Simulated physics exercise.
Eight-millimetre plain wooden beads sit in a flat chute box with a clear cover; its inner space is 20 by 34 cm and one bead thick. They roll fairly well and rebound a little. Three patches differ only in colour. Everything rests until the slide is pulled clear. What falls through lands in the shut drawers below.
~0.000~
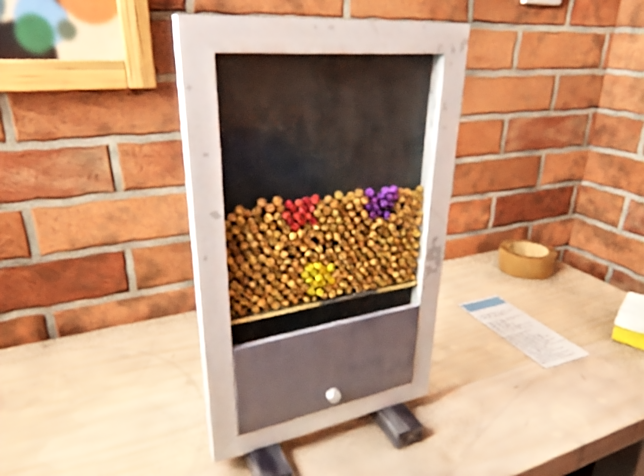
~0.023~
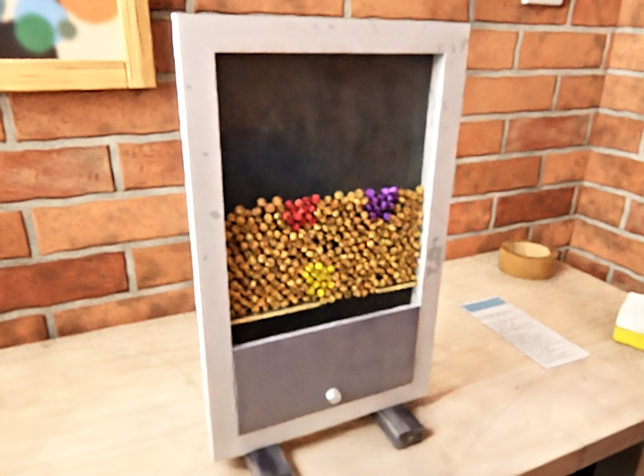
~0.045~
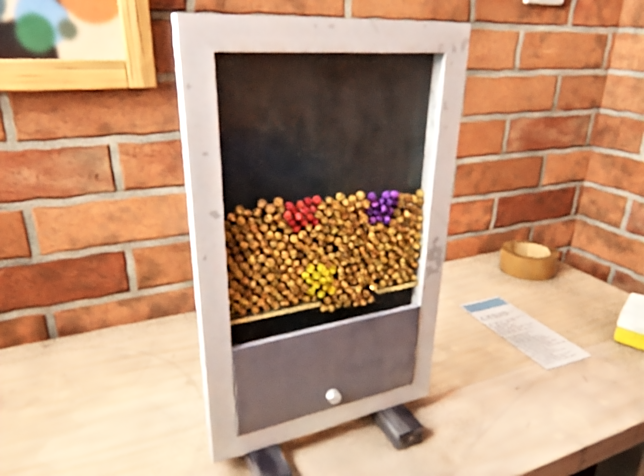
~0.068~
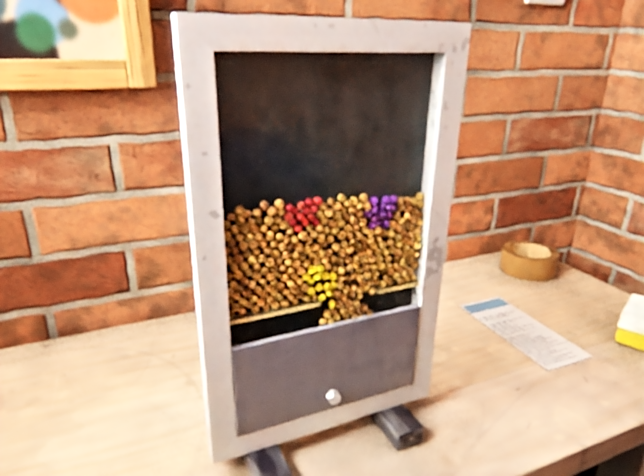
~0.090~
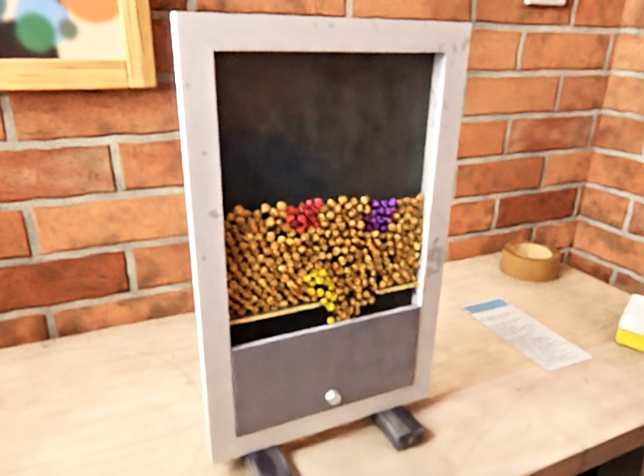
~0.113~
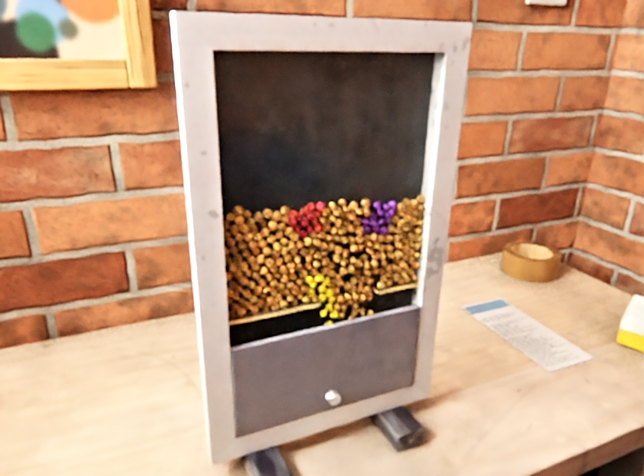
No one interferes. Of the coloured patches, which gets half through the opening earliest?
Yellow.
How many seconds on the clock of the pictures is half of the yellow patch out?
Near 0.2 s.
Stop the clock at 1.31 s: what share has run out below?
About 85 per cent.
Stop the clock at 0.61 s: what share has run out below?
Roughly 70 per cent.
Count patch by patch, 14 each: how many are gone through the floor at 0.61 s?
Yellow 14, purple 14, red 14.
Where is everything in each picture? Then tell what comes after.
About 320 beads; beads centred (329, 252); yellow patch (318, 277); purple patch (381, 202); red patch (301, 212); slide (315, 302) to (379, 289), in the first picture.
Beads centred (331, 253); 0 out, in the second picture.
Beads centred (329, 249); 13 out, in the third picture.
Beads centred (329, 253); 20 out, in the fourth picture.
Beads centred (329, 257); 30 out, in the fifth picture.
Beads centred (325, 252); 42 out; yellow patch (323, 294); purple patch (379, 218); red patch (307, 219), in the sixth picture.
After 0.26 s, 35 % are out; out of 14, yellow 11, purple 0, red 0.
After 0.61 s, 70 % are out; out of 14, yellow 14, purple 14, red 14.
After 1.31 s, 85 % are out; out of 14, yellow 14, purple 14, red 14.
All still by 1.7 s, 85 % are out; out of 14, yellow 14, purple 14, red 14; half out at yellow 0.18 s, purple 0.33 s, red 0.39 s.
